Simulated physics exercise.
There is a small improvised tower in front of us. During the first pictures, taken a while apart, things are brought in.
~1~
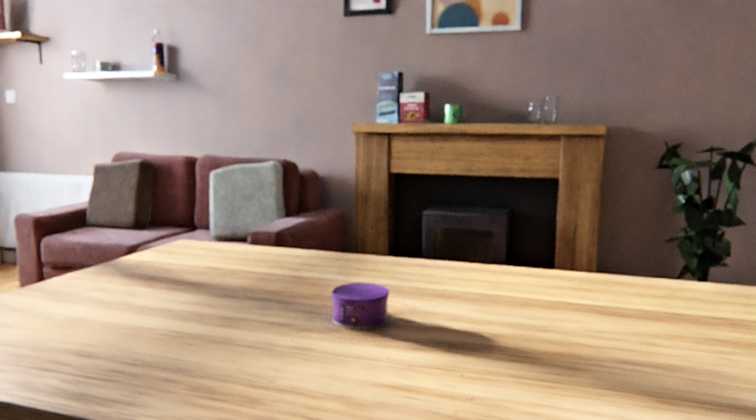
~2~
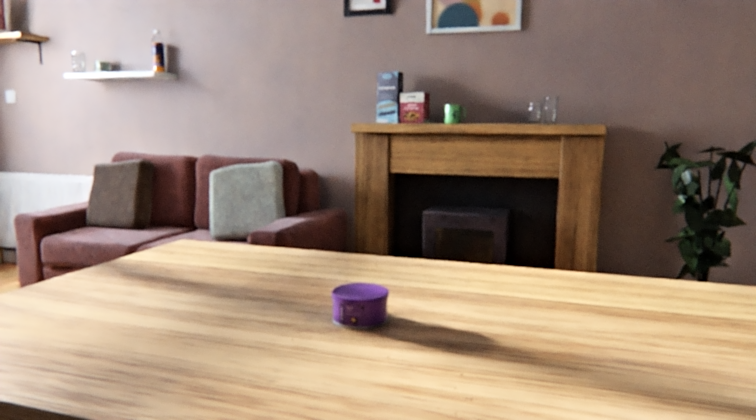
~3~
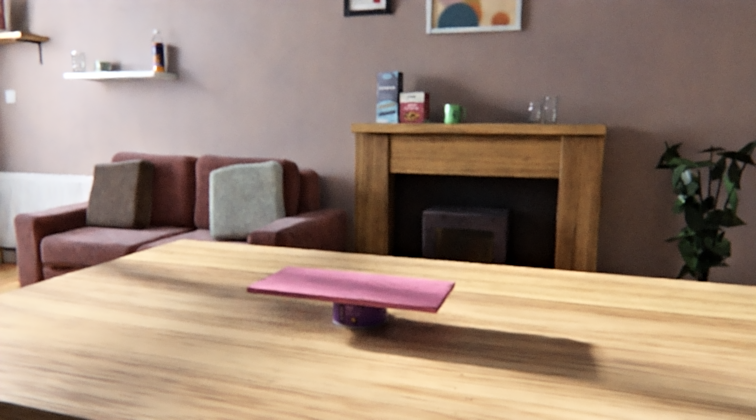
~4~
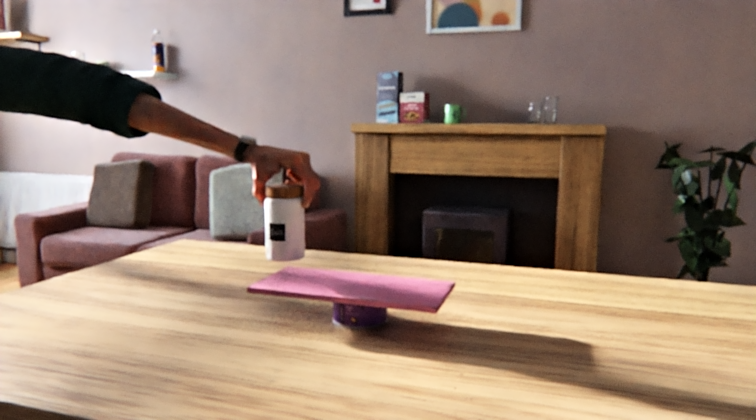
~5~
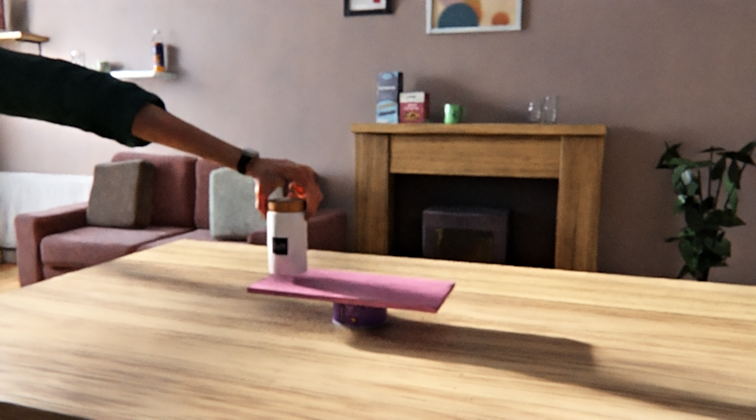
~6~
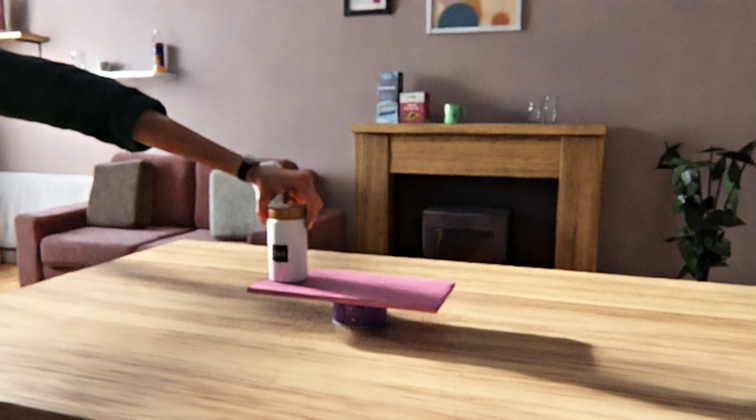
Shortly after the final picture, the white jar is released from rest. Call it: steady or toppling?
Toppling.
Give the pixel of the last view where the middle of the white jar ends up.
Roughly pixel (220, 288) in the last picture.
Then, 0.30 s past the last view, white jar now fallen; pink board rocked 27° from its first pose.
Then, 0.50 s past the last view, pink board rocked 6° from its first pose.
Finally, fallen, white jar; the other 2 still in place. Final places as the last picture's camera would see them, white jar near (220, 288). The stack comes apart.
